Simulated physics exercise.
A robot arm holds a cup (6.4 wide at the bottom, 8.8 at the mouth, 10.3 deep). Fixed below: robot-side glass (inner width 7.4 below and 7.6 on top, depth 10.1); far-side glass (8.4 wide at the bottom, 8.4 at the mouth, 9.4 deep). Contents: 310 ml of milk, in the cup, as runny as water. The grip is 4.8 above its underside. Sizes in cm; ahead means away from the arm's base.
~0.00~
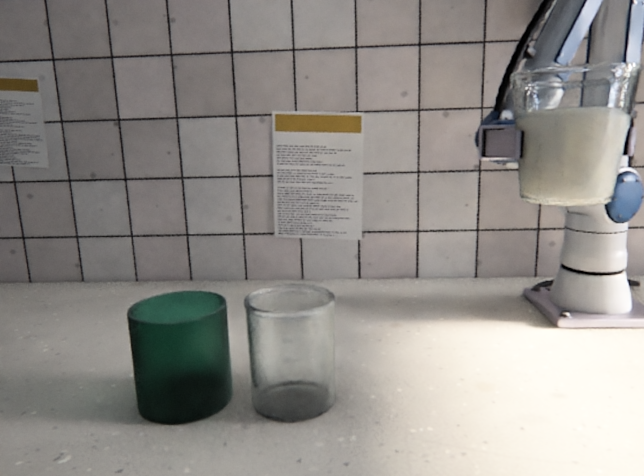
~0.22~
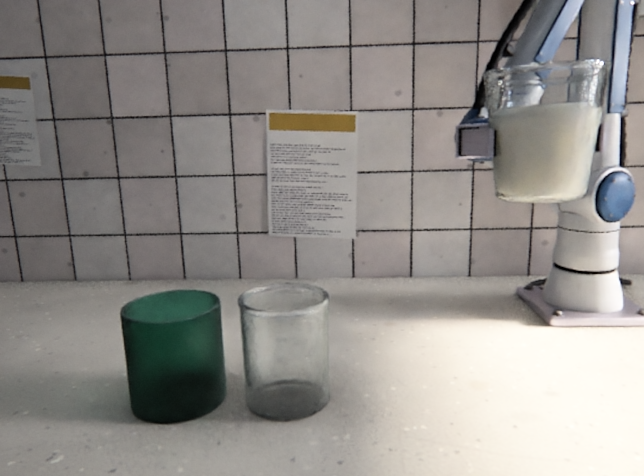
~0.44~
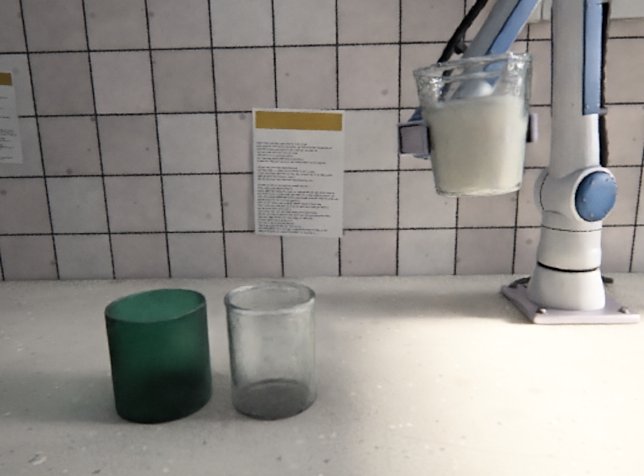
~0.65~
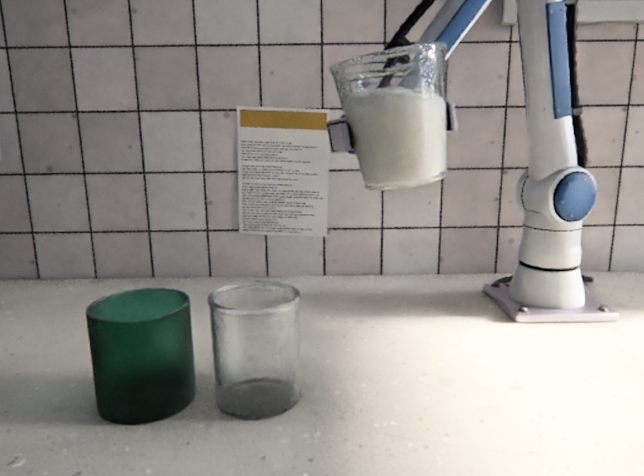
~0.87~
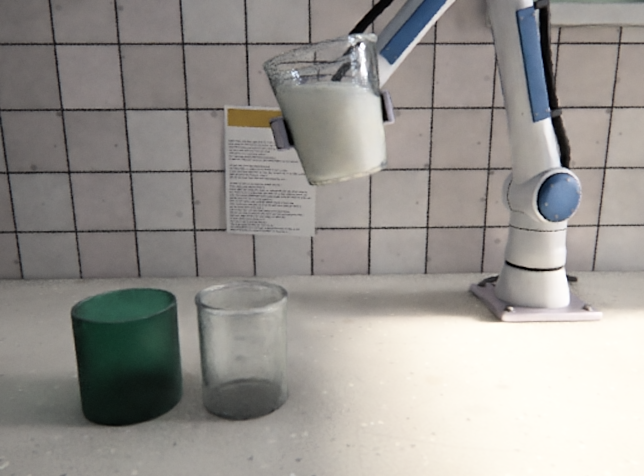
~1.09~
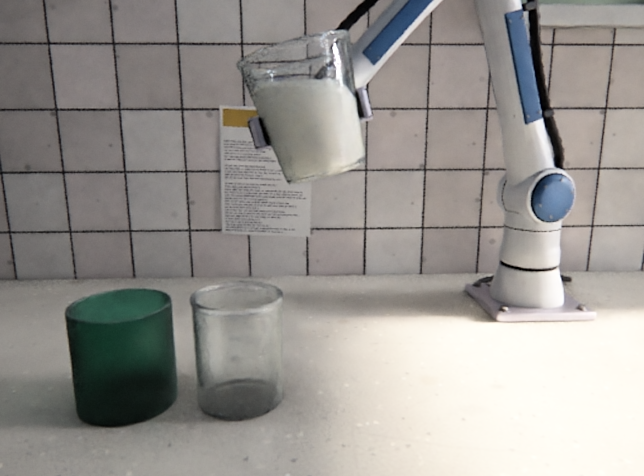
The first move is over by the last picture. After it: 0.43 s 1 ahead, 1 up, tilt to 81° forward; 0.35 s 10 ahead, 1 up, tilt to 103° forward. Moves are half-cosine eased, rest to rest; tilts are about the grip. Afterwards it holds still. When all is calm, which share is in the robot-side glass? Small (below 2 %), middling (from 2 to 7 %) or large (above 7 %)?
Share in the robot-side glass: Small (below 2 %).
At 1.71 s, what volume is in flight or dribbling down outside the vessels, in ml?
About 30 ml.
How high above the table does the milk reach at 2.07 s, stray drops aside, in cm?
Up to some 19 cm.
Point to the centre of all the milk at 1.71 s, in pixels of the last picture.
Near (172, 230).
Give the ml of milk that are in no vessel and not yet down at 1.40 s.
About 10 ml.
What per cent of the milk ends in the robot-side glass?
Some 0 per cent.
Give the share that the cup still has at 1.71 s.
Some 50 per cent.
After 1.40 s, tilted 69° forward, liquid up to 29 above the table; 295 ml in the cup, 10 ml in the air or running down outside.
After 1.71 s, tilted 94° forward, liquid up to 31 above the table; 155 ml in the cup, 120 ml in the far-side glass, 30 ml in the air or running down outside.
After 2.07 s, tilted 103° forward, liquid up to 45 above the table; 140 ml on the table or floor, 130 ml in the far-side glass, 35 ml in the air or running down outside.
After 2.87 s, tilted 103° forward, liquid up to 3 above the table; 175 ml on the table or floor, 130 ml in the far-side glass.
In the end, 175 ml on the table or floor, 130 ml in the far-side glass. That is 0 % in the robot-side glass.
